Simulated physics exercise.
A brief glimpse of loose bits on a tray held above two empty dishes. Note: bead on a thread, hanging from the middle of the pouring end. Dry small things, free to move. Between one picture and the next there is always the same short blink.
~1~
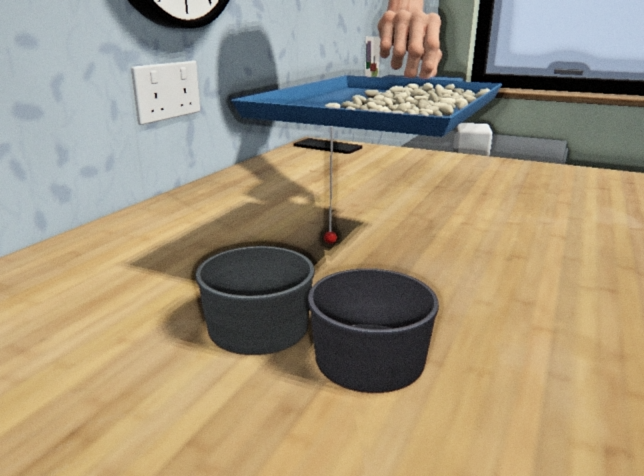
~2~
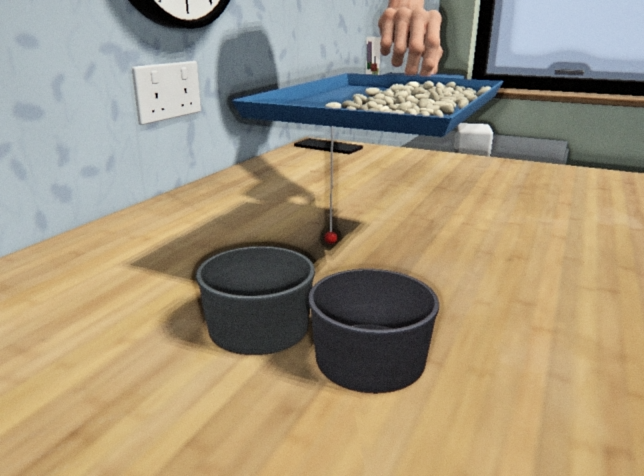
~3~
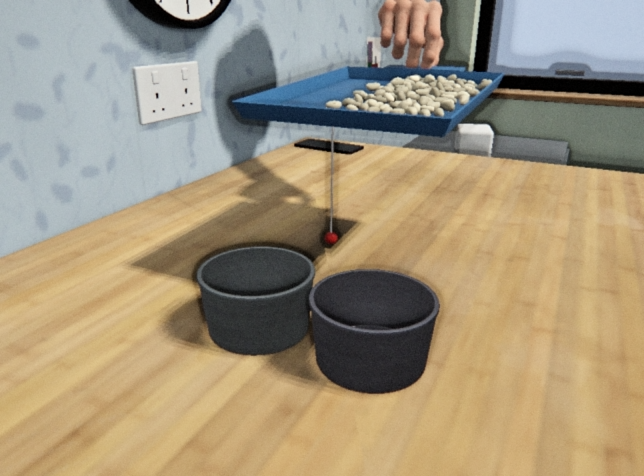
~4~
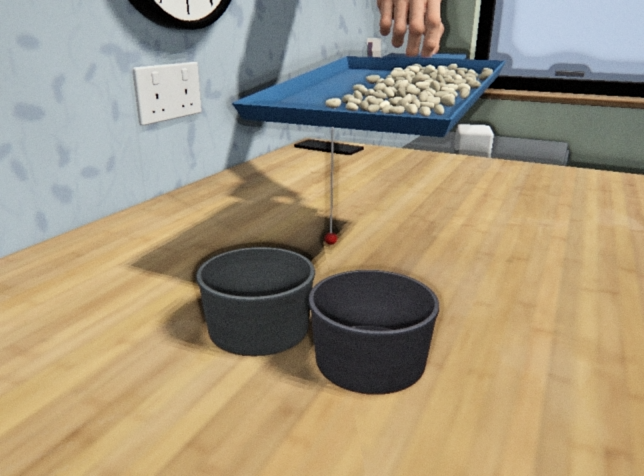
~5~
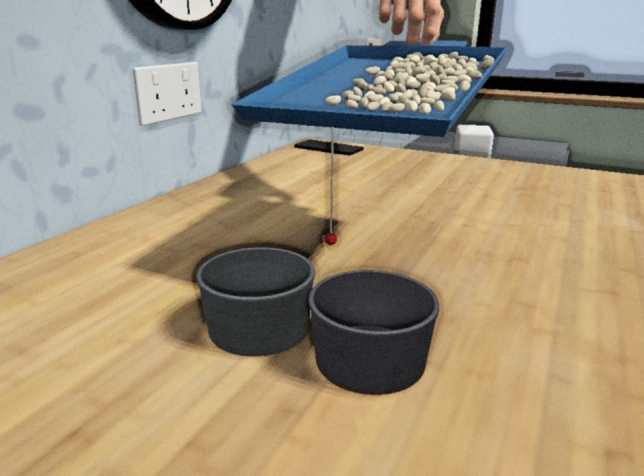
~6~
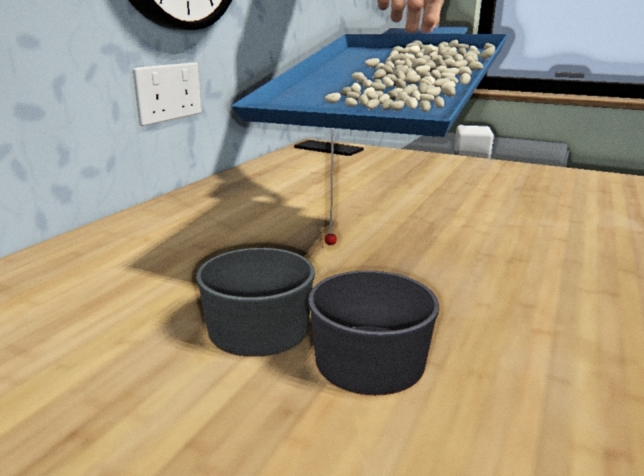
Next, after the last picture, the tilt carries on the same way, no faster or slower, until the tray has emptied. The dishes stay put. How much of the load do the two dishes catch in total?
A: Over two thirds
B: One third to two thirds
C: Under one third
A, over two thirds.
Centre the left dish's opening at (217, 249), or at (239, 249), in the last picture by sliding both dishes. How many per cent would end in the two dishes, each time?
Trial 1 around 70 percent, trial 2 around 70 percent.
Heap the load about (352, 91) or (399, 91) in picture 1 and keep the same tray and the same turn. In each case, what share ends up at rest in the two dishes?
Close to 80 %, followed by close to 80 %.
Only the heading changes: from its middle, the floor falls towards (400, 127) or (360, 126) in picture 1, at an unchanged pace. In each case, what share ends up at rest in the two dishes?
You'd see roughly 40 per cent the first time and 80 per cent the second.
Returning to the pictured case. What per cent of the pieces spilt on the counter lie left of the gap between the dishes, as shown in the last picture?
80 %, near enough.
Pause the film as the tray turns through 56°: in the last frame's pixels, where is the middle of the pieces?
The middle of the pieces sits at roughly (345, 102).
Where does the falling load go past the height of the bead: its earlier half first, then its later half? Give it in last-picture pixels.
Points: About (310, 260), then about (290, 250).
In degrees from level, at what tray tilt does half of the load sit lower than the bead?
Near 90 degrees.
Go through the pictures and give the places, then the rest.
Corners of the pouring end at (241, 99) and (444, 116), level; middle of the load at (421, 100), white beans; left dish at (225, 319); right dish at (348, 354); bead on its thread at (330, 237), in the first picture.
Corners of the pouring end at (242, 100) and (445, 116), level; middle of the load at (421, 99), in the second picture.
Corners of the pouring end at (242, 100) and (445, 116), tipped barely, level across its low end; middle of the load at (422, 94), in the third picture.
Corners of the pouring end at (241, 102) and (444, 117), tipped a little, level across its low end; middle of the load at (422, 86), in the fourth picture.
Corners of the pouring end at (241, 103) and (444, 117), tipped a little, level across its low end; middle of the load at (423, 78), in the fifth picture.
Corners of the pouring end at (240, 104) and (444, 117), tipped a little, level across its low end; middle of the load at (423, 71); left dish at (225, 320); right dish at (348, 356), in the sixth picture.
Soon, tray tipped steeply; nearly all on the tray; a stray few in the right dish; a small part in the air.
A while on, tray tipped right over; a small part on the tray; about a quarter in the right dish; about a third in the left dish; a small part outside both; about a quarter in the air.
Towards the end, tray tipped past a quarter turn; about a third in the right dish; about half in the left dish; about a quarter outside both.
Finally, tray tipped past a quarter turn; about a third in the right dish; about half in the left dish; about a quarter outside both.
